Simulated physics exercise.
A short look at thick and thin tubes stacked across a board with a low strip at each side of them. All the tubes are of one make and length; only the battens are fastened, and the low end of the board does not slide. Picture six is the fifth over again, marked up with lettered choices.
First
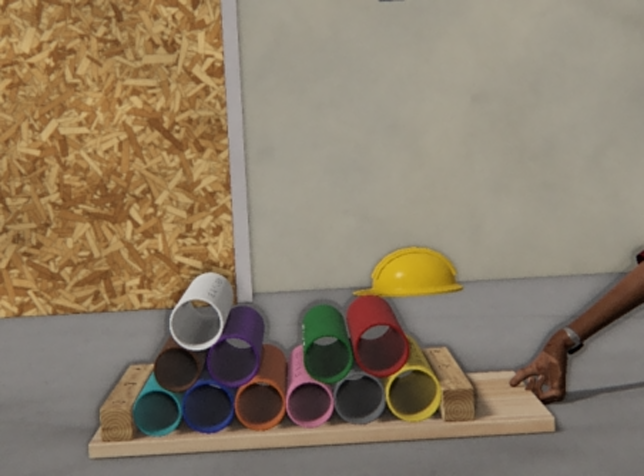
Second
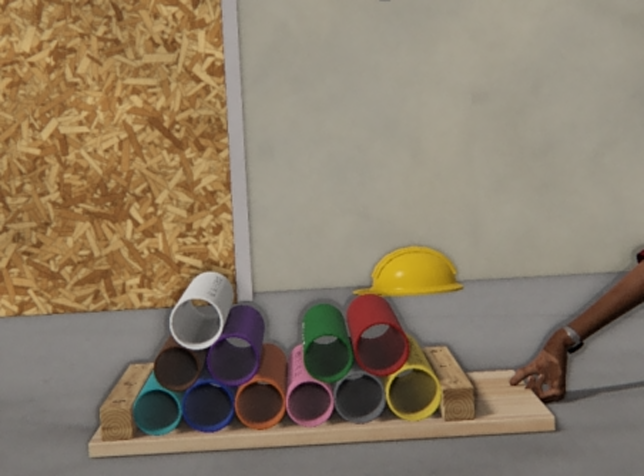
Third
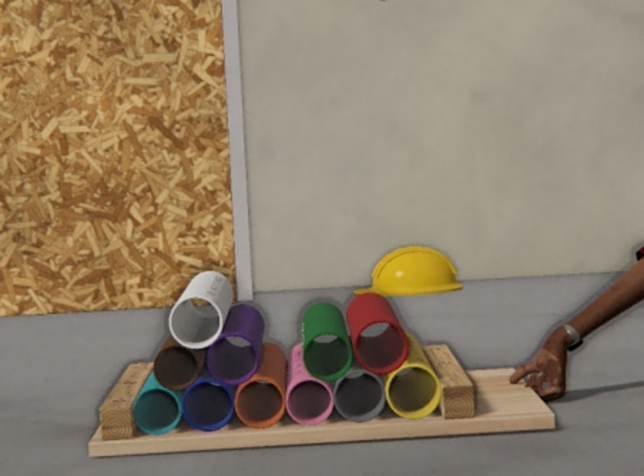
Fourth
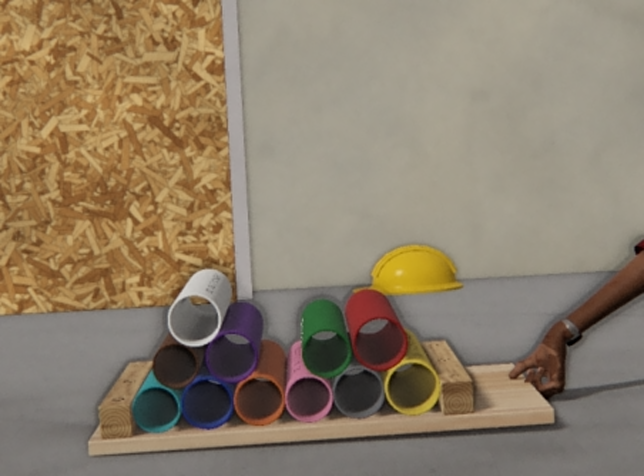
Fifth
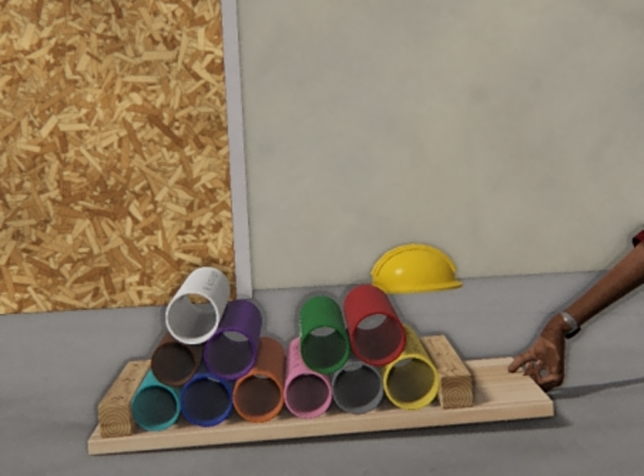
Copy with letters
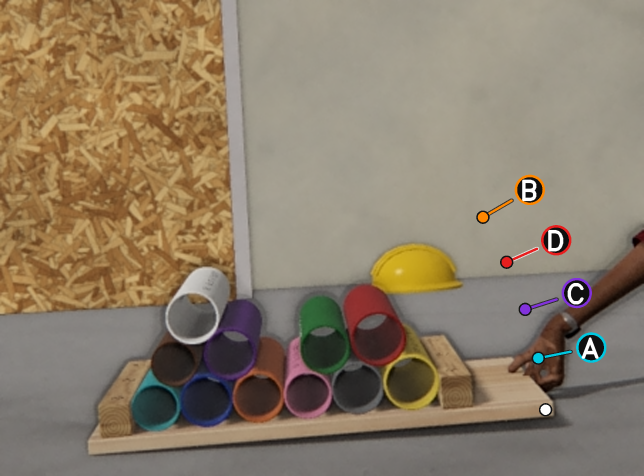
The clip shows coloured tubes stacked between two wooden strips on a board, with a yellow hard hat behind, as a hand at the right raises that end very slightly and the tubes keep their places in the stack.
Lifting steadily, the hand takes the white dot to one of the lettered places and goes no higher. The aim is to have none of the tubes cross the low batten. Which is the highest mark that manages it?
Mark D is as high as it can go.
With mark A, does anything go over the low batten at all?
At A: No.
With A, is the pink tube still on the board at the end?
Yes, with A.
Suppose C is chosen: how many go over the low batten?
It comes to none.
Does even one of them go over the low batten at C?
No.
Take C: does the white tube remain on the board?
Yes.
On the copy, A at (539, 358); B at (483, 217); C at (525, 309); D at (507, 262); the white dot at (545, 410).
On D. First, board at 14°.
Then, board at 21°.
Finally, board at 21°, none over the low batten.
By contrast, A none over the low batten; B five over the low batten; C none over the low batten.
